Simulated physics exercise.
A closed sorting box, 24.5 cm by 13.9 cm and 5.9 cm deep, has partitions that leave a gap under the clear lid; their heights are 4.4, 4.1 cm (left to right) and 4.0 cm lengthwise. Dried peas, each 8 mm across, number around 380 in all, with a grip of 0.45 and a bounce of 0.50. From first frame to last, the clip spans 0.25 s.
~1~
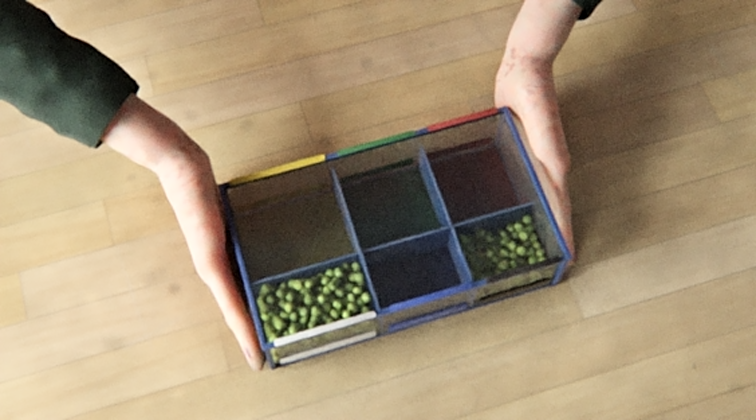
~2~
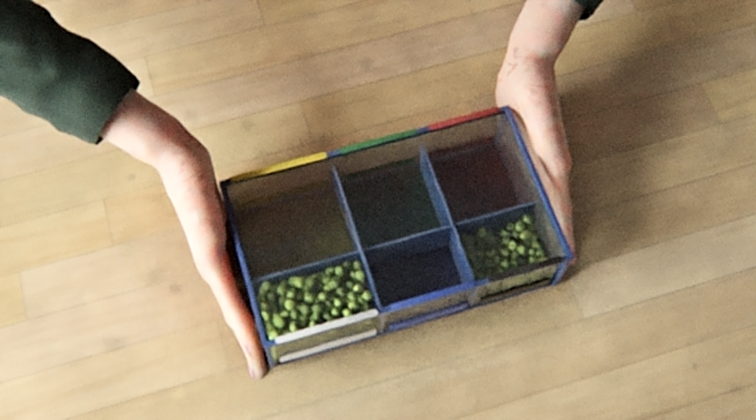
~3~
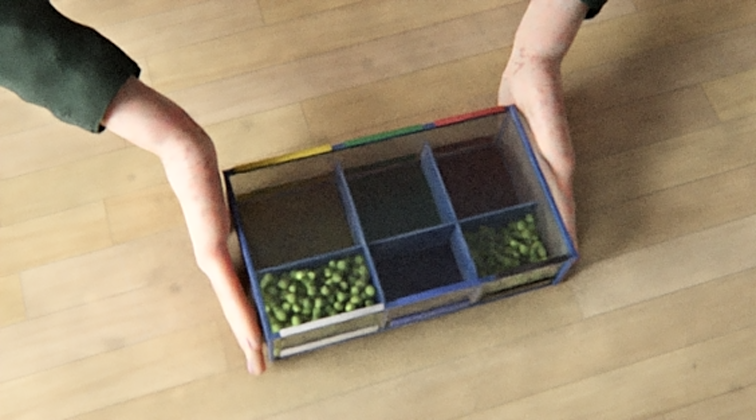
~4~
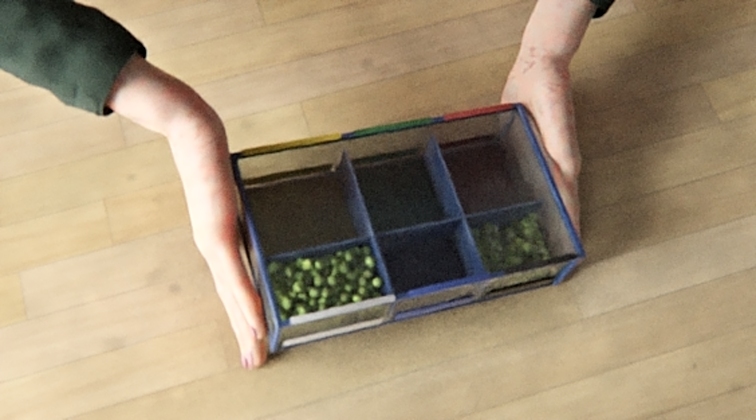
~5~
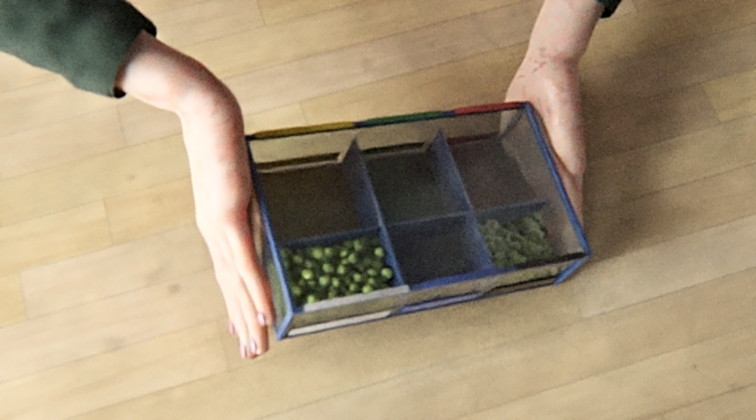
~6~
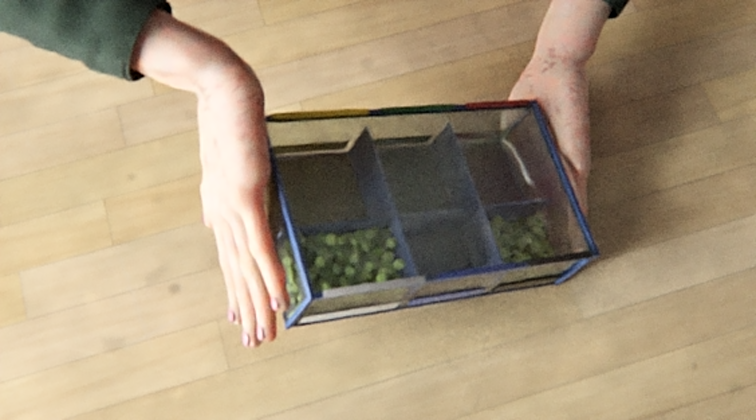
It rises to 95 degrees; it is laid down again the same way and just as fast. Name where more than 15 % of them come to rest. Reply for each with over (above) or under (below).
Red - under, blue - under, green - under, yellow - under, white - over, black - over.
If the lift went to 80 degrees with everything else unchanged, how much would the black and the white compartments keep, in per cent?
Black: 35, white: 60 (per cent).
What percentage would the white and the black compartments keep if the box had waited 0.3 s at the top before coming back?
Then, in per cent: White 60; black 35.
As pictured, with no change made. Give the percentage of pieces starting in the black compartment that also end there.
I'd estimate about 100 %.
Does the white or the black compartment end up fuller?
I'd say the white side has more in it.
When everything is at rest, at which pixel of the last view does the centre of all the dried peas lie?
Once everything settles, the centre is around (358, 300).
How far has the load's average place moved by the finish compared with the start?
I'd say close to 2.5 cm in total.
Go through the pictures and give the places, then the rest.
Box tilt 0 degrees, front corners at (267, 345) and (565, 256); white 70 %, black 30 %, in the first picture.
Box tilt 1 degrees, front corners at (268, 342) and (567, 256), in the second picture.
Box tilt 5 degrees, front corners at (272, 335) and (572, 255), lowest corner right front, in the third picture.
Box tilt 11 degrees, front corners at (282, 322) and (579, 254), lowest corner right front, in the fourth picture.
Box tilt 16 degrees, front corners at (295, 309) and (586, 253), lowest corner right front, in the fifth picture.
Box tilt 22 degrees, front corners at (314, 294) and (593, 253), lowest corner right front; white 70 %, black 30 %, in the sixth picture.
Then, 0.74 s after the last picture, tilt 94 degrees; white 60 %, black 35 %.
Then, 1.23 s after the last picture, tilt 40 degrees; red 5 %, white 60 %, black 35 %.
Then, 1.79 s after the last picture, tilt 0 degrees; red 5 %, white 60 %, black 35 %.
In the end, red 5 %, blue 0 %, green 0 %, yellow 0 %, white 60 %, black 35 %.
